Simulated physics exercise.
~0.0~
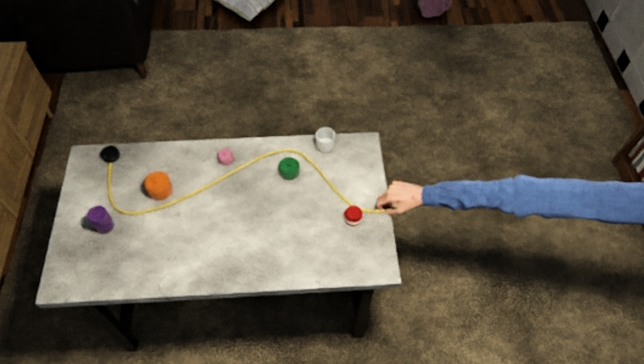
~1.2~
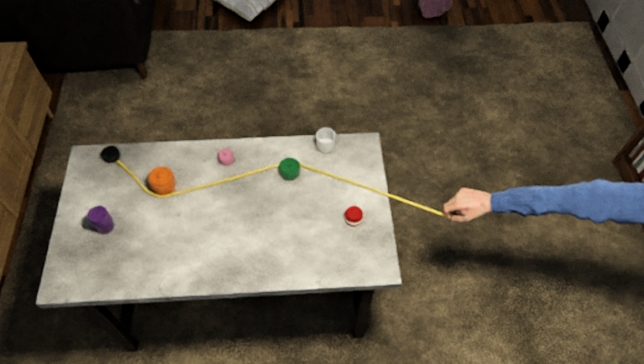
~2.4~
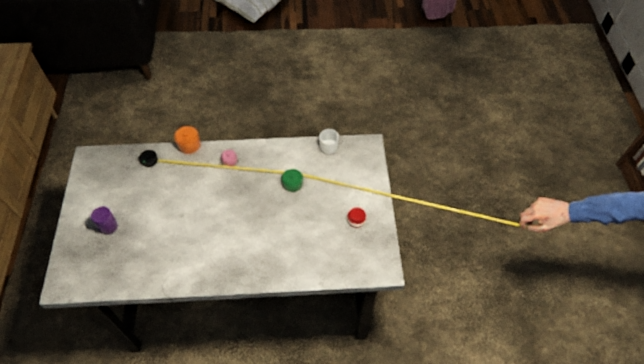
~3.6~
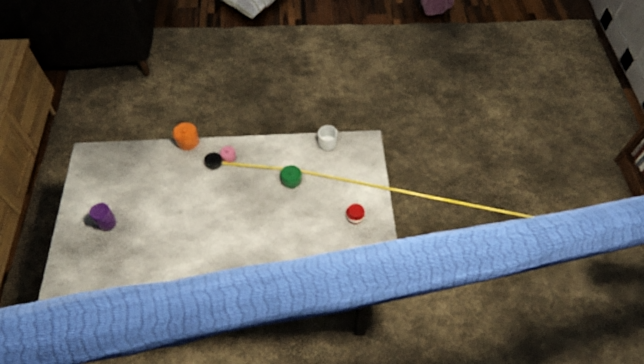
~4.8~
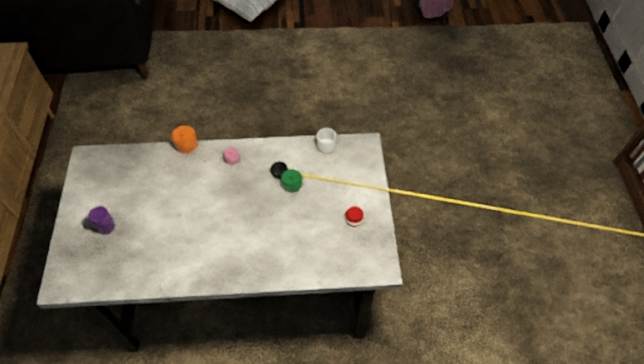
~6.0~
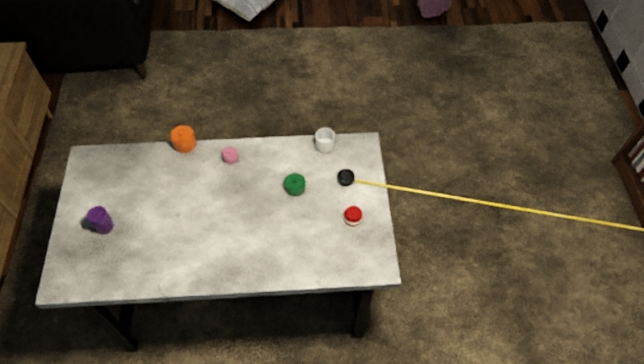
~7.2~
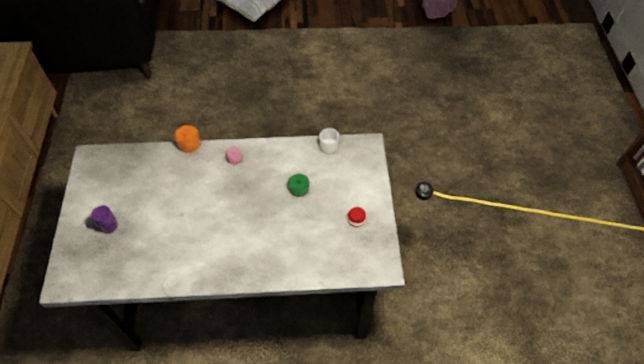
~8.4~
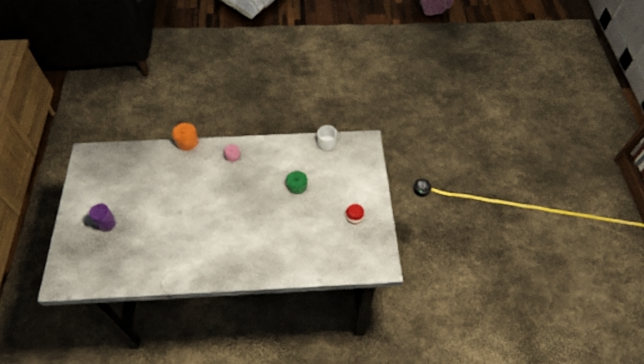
The clip shows a hand pulling a yellow cord rightwards across a grey table, shifting an orange pot up and right and nudging a green pot slightly, while the attached black round piece slides along and off the right edge, leaving the other objects on the table.
